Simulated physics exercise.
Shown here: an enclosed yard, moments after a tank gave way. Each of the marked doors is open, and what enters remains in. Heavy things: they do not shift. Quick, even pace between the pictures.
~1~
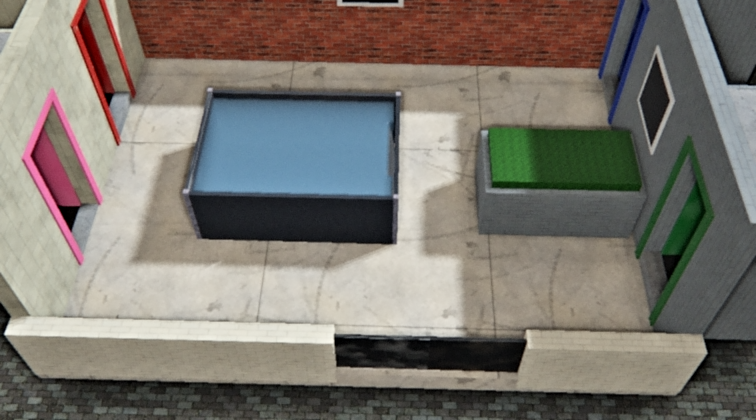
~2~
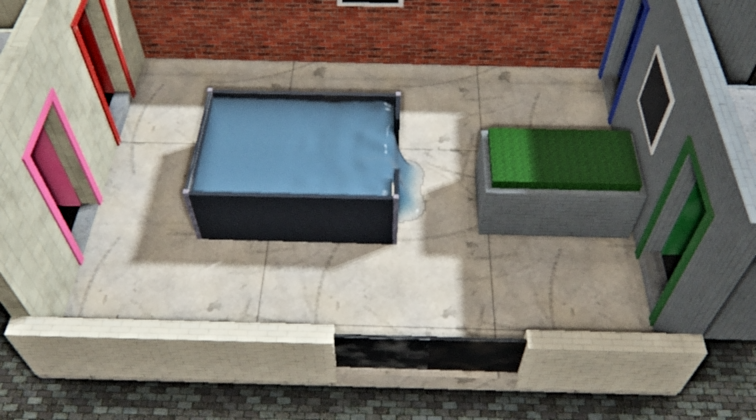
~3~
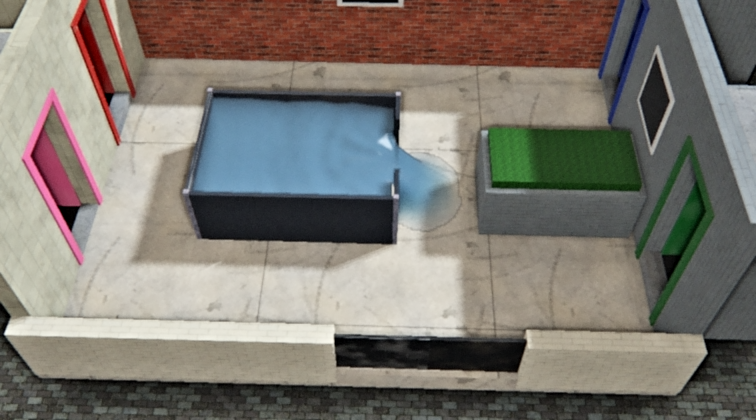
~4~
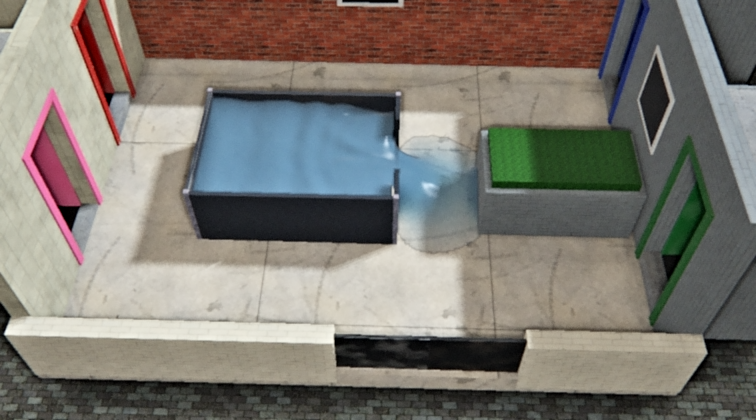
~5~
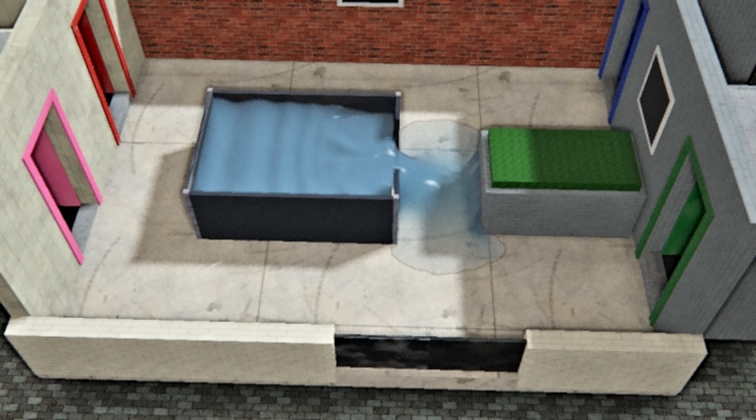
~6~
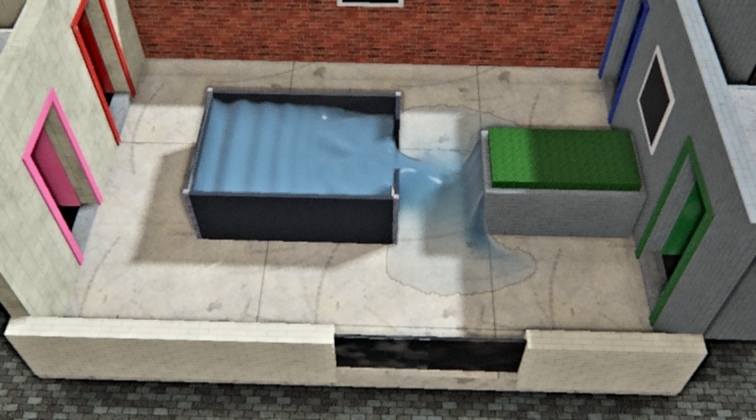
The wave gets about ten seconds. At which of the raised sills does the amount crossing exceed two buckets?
At the blue door it exceeds two buckets; at the green door it does not exceed two buckets; at the pink door it exceeds two buckets; at the red door it does not exceed two buckets.
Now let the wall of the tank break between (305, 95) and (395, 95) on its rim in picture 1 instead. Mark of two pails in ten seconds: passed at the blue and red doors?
Door by door, blue tops the limit, then red tops the limit.
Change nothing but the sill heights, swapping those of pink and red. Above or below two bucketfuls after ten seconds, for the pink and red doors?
Pink door falls short, red door goes past the mark.
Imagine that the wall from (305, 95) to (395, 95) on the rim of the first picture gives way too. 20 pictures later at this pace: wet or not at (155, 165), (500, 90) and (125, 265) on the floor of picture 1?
So: Wetted, then wetted, then wetted.
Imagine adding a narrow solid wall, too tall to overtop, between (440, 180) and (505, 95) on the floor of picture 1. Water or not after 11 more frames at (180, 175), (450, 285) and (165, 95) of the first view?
Taking the three spots in turn, they are unwetted, inundated and unwetted.
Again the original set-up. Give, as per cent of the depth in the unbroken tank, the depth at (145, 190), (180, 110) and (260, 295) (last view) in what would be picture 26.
Approx. values, in order: 0 %, 0 %, 4 %.
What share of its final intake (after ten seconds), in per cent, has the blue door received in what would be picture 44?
About 85 per cent.
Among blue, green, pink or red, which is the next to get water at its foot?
The answer here is the door marked blue.
A moment on, water covers 35 % of the floor; the blue door under two buckets in, the green door not reached, the pink door not reached, the red door not reached.
Next, water covers 45 % of the floor; the blue door over two buckets in, the green door wet at the sill, nothing in, the pink door not reached, the red door not reached.
Then, water covers 65 % of the floor; the blue door far over two buckets in, the green door wet at the sill, nothing in, the pink door not reached, the red door not reached.
Later, water covers 90 % of the floor; the blue door far over two buckets in, the green door wet at the sill, nothing in, the pink door under two buckets in, the red door wet at the sill, nothing in.
In the end, water covers 100 % of the floor; the blue door far over two buckets in, the green door wet at the sill, nothing in, the pink door over two buckets in, the red door wet at the sill, nothing in.
